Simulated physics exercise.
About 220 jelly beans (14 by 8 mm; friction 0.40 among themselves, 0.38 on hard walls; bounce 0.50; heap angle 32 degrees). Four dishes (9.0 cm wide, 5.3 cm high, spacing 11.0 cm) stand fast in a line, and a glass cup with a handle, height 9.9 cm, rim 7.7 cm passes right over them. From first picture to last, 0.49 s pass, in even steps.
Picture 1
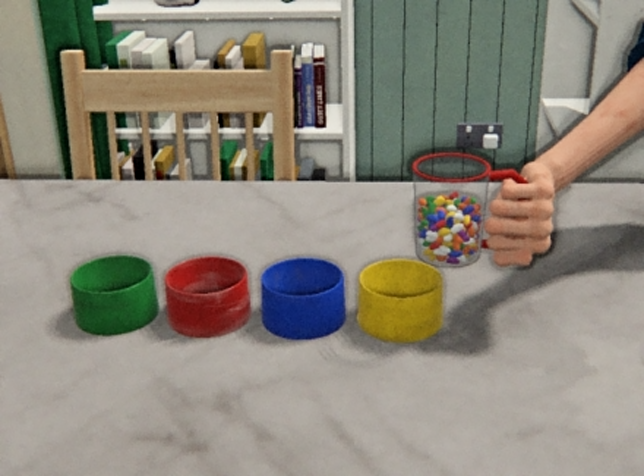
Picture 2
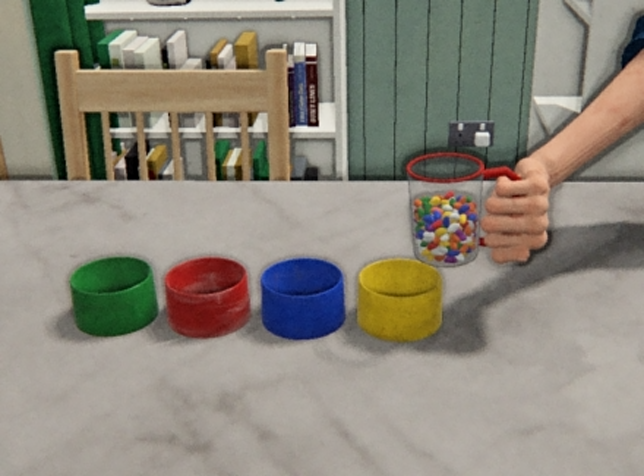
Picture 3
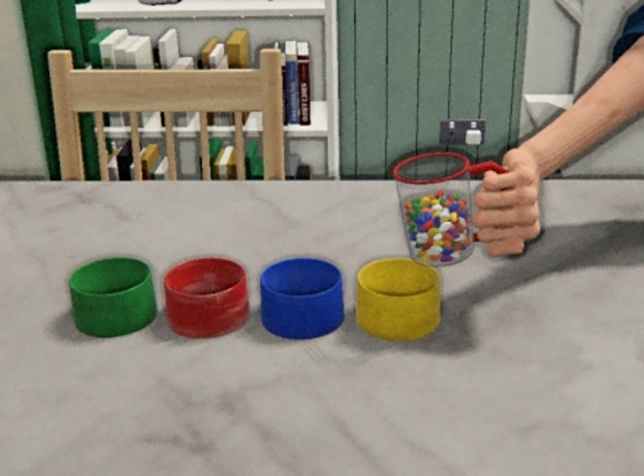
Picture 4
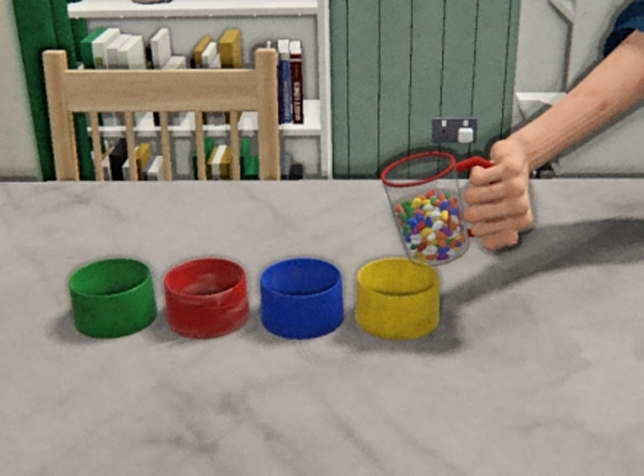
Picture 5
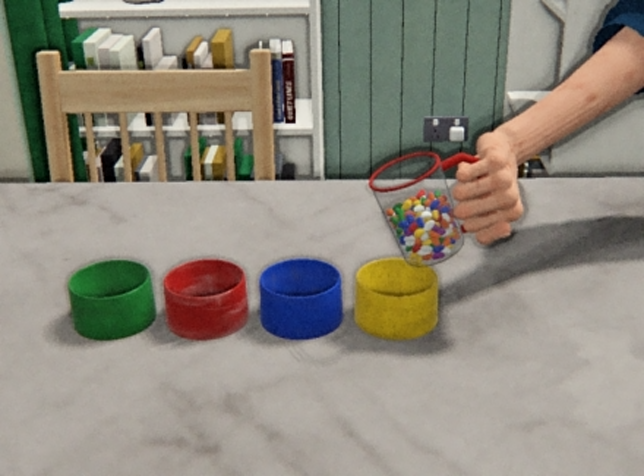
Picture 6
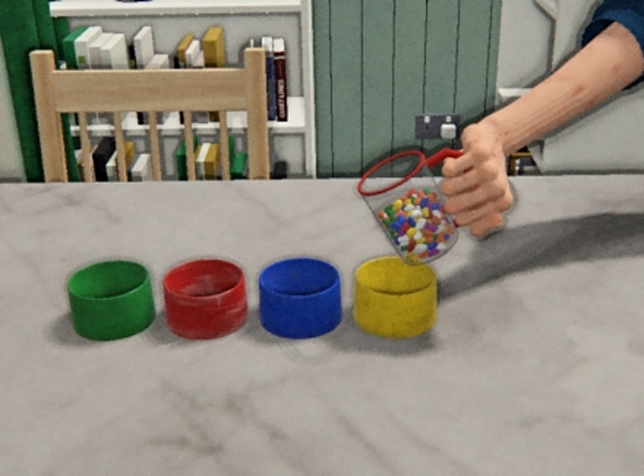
On a marble table, a hand moves a cup of jelly beans left, tilting it beside four dishes.
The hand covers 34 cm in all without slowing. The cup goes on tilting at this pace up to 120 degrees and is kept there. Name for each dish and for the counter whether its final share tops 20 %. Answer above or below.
Red: Above, blue: Below, green: Below, yellow: Below, counter: Above.
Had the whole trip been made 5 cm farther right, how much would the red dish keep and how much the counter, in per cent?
Then: Red 0; counter 10.
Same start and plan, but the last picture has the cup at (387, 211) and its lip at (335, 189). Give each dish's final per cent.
Red 10, blue 0, green 50, yellow 0.
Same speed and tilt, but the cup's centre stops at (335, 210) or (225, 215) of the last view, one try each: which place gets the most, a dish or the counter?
Most goes to: Blue; counter.
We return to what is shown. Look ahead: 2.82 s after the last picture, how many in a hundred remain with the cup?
Roughly 0 per cent.
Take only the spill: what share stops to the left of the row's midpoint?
Roughly 60 per cent.
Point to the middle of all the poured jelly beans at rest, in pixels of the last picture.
At about (239, 311).
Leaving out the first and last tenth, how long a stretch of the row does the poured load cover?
About 11 cm.
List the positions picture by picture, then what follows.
The first picture shows cup at (450, 211), tilt 0 degrees, lip at (414, 167), moved 0.0 cm; middle of the pieces at (449, 230); yellow dish at (401, 279); blue dish at (302, 277); red dish at (206, 276); green dish at (112, 274).
The second picture shows cup at (446, 211), tilt 3 degrees, lip at (408, 169), moved 0.3 cm; middle of the pieces at (445, 229).
The third picture shows cup at (437, 211), tilt 9 degrees, lip at (395, 173), moved 1.1 cm; middle of the pieces at (438, 229).
The fourth picture shows cup at (428, 211), tilt 15 degrees, lip at (382, 178), moved 1.9 cm; middle of the pieces at (432, 228).
The fifth picture shows cup at (419, 211), tilt 21 degrees, lip at (370, 184), moved 2.8 cm; middle of the pieces at (425, 228).
The sixth picture shows cup at (411, 210), tilt 27 degrees, lip at (359, 189), moved 3.6 cm; middle of the pieces at (418, 226); yellow dish at (396, 276); blue dish at (299, 277); red dish at (204, 278); green dish at (109, 279).
Then, 1.69 s after the last picture, tilt 120 degrees; cup holds 10 %, red 20 %, blue 10 %.
Then, 2.82 s after the last picture, tilt 120 degrees; cup holds 0 %, red 35 %, blue 10 %.
Then, 3.91 s after the last picture, tilt 120 degrees; cup holds 0 %, red 35 %, blue 10 %.
In the end, red 35 %, blue 10 %, green 0 %, yellow 0 %, counter 55 %.
